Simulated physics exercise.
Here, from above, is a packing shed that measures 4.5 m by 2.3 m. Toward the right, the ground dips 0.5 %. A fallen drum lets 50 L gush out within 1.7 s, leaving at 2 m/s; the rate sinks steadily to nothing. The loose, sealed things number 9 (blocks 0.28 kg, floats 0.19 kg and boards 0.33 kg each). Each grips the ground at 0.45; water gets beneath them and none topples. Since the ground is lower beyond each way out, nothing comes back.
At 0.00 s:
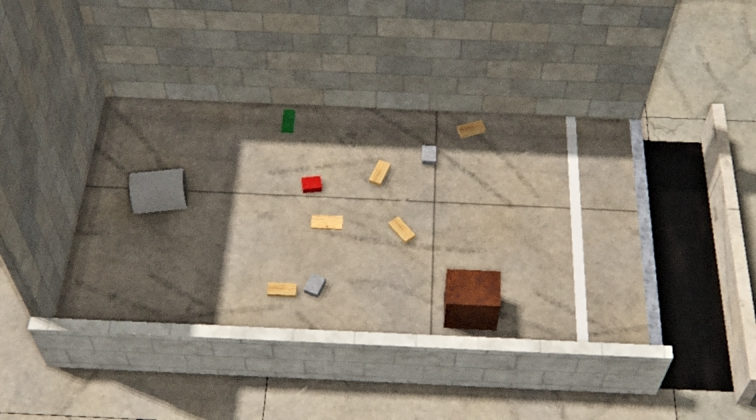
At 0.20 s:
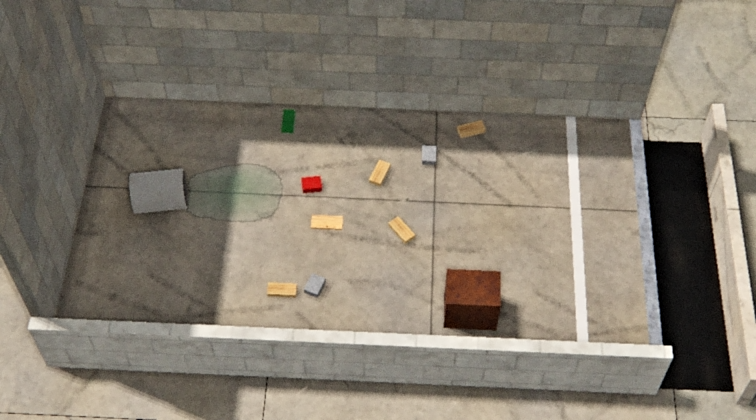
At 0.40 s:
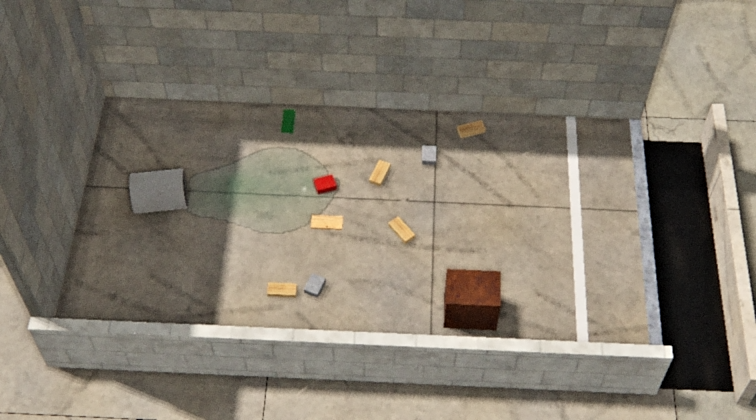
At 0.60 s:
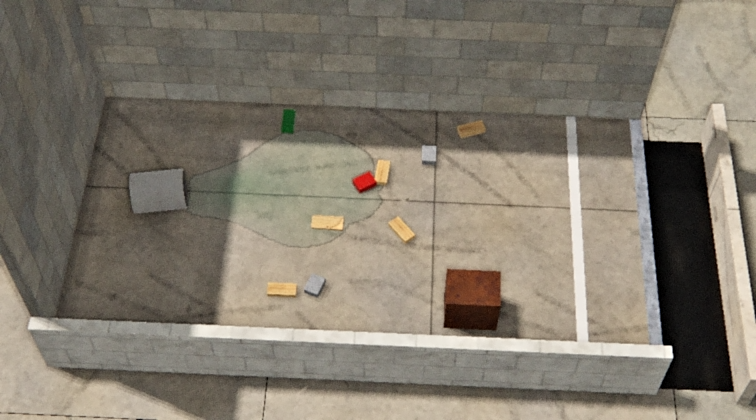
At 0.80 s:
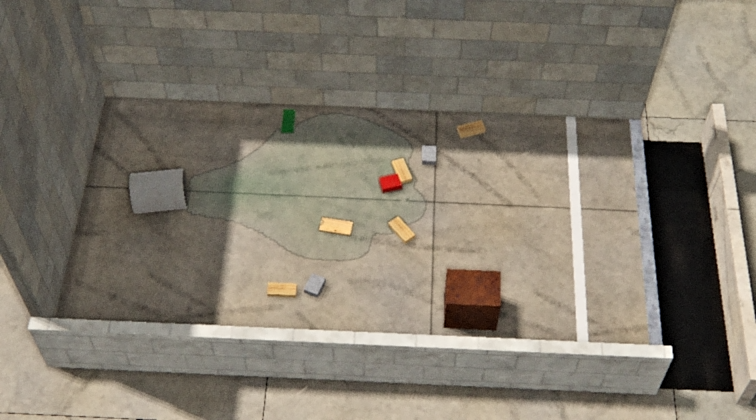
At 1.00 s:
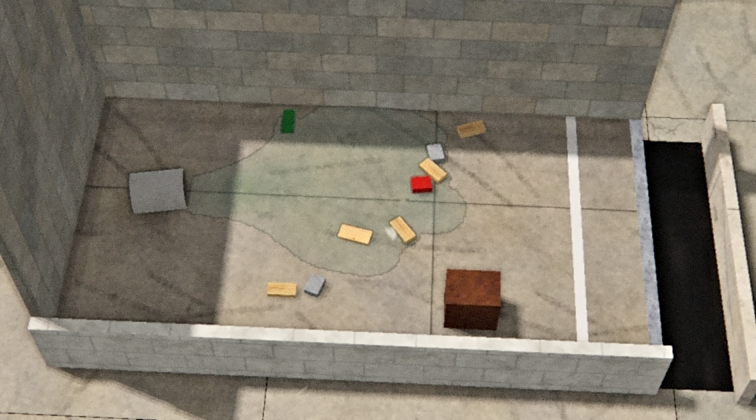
A walled concrete yard, open to a dark trench at the right, is seen from a fixed, high viewpoint. A grey drum lies at the left, with a small green block near the back wall, a red float, tan boards and grey pieces scattered mid-floor, and a brown box near the front. Clear water spreads rightward from the drum, pushing the red float along, then shifting nearby boards and a grey piece.
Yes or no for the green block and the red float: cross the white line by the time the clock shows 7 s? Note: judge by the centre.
Green block comes up short; red float makes it across.
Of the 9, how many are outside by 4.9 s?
I make it 4.
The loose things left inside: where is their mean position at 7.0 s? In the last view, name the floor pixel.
About (409, 257).
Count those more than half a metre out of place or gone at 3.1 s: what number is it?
By that time the total stands at 6.
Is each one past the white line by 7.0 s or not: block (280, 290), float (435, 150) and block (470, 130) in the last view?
Taking them one by one, I'd say it stays back, it gets across and it gets across.
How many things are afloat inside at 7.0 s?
Of them, 0.
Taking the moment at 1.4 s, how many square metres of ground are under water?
Some 3.0 m2.
After 1.4 s the green block is near (288, 120), 0.0 m from its start, aground; the red float is near (491, 187), 1.5 m from its start, afloat; 0 of 9 are over the mark; 2 afloat.
After 3.1 s the green block is near (288, 120), 0.0 m from its start, aground; the red float has gone out; 5 of 9 are over the mark; 0 afloat.
After 4.9 s the green block is near (288, 120), 0.0 m from its start, aground; the red float has gone out; 5 of 9 are over the mark; 0 afloat.
After 7.0 s the green block is near (288, 120), 0.0 m from its start, aground; the red float has gone out; 5 of 9 are over the mark; 0 afloat.
